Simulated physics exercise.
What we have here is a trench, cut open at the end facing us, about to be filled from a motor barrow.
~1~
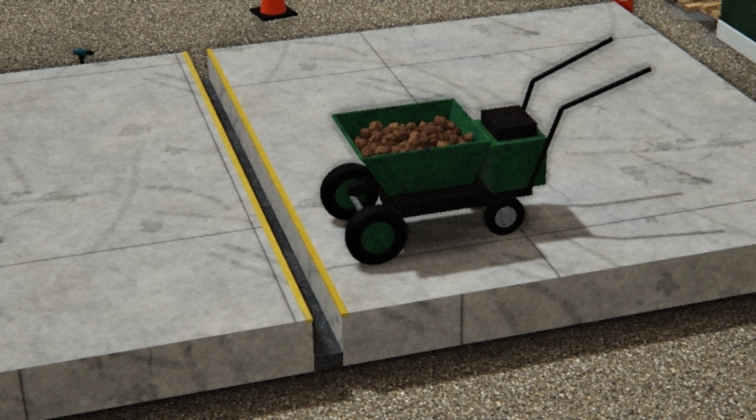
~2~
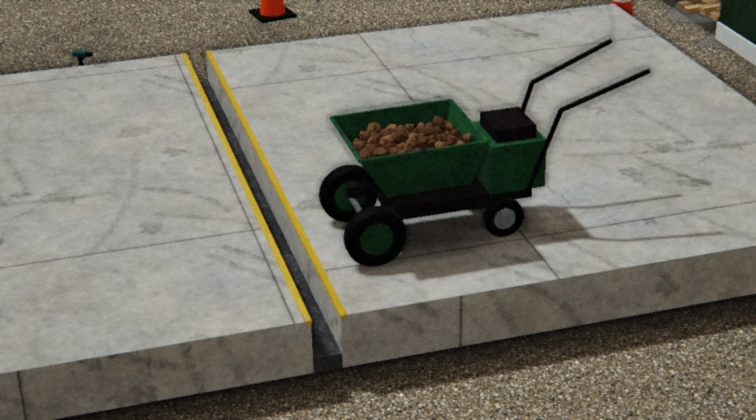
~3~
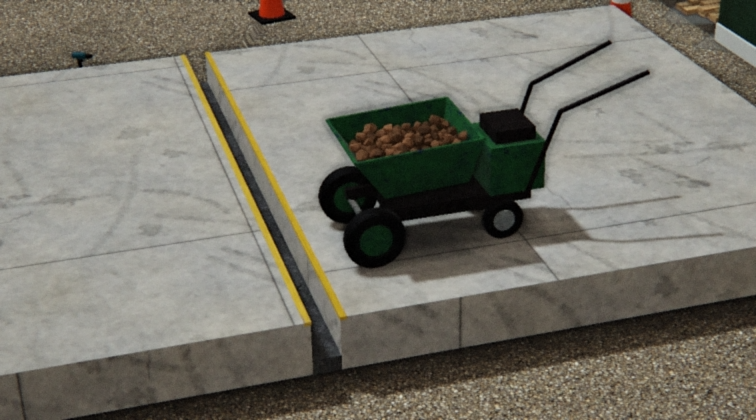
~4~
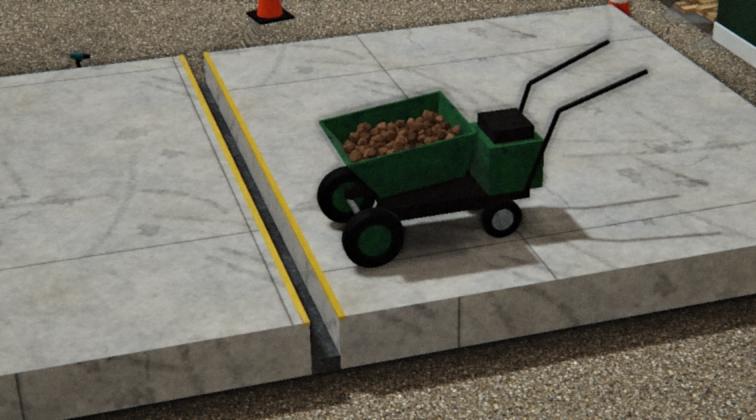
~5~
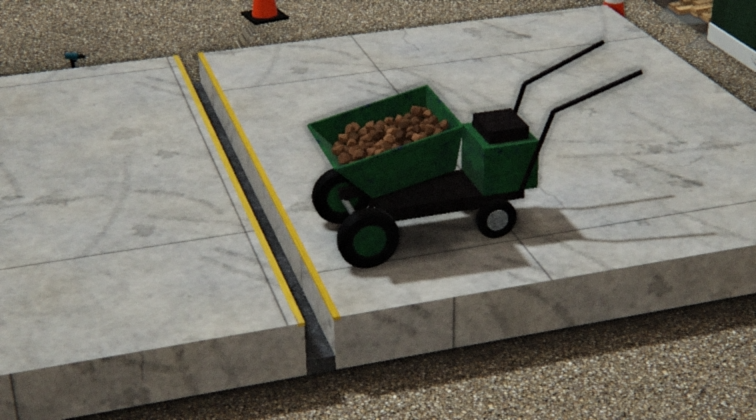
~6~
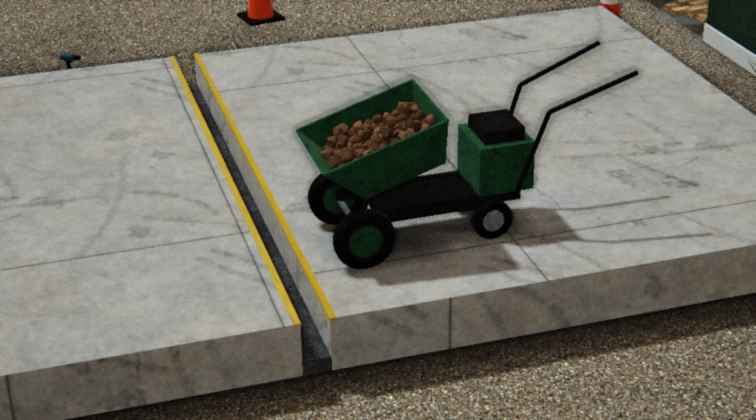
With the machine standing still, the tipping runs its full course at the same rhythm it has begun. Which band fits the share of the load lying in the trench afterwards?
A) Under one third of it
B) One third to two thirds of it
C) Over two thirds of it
Option A: Under one third of it.
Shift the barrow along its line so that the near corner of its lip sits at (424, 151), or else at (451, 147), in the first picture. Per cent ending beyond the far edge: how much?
First place: Around 10 per cent. Second place: Around 0 per cent.
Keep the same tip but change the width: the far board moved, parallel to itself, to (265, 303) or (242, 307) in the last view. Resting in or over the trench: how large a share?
Result, try 1: 50 in a hundred; try 2: 80 in a hundred.
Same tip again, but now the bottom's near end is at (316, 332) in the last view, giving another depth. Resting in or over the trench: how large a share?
Roughly 10 in a hundred.
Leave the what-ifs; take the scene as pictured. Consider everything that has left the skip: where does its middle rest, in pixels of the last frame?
At about (236, 258), give or take.
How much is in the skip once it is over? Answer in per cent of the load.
It comes out at some 10 in a hundred.
Soon after the last picture, skip tipped steeply; all in the skip.
A little later, skip tipped right over; most in the skip; a small part beyond it; a small part falling.
Later still, skip tipped right over; about a quarter in the skip; a stray few in or heaped over the trench; most beyond it; a stray few falling.
By the end, skip tipped right over; a small part in the skip; a small part in or heaped over the trench; most beyond it.
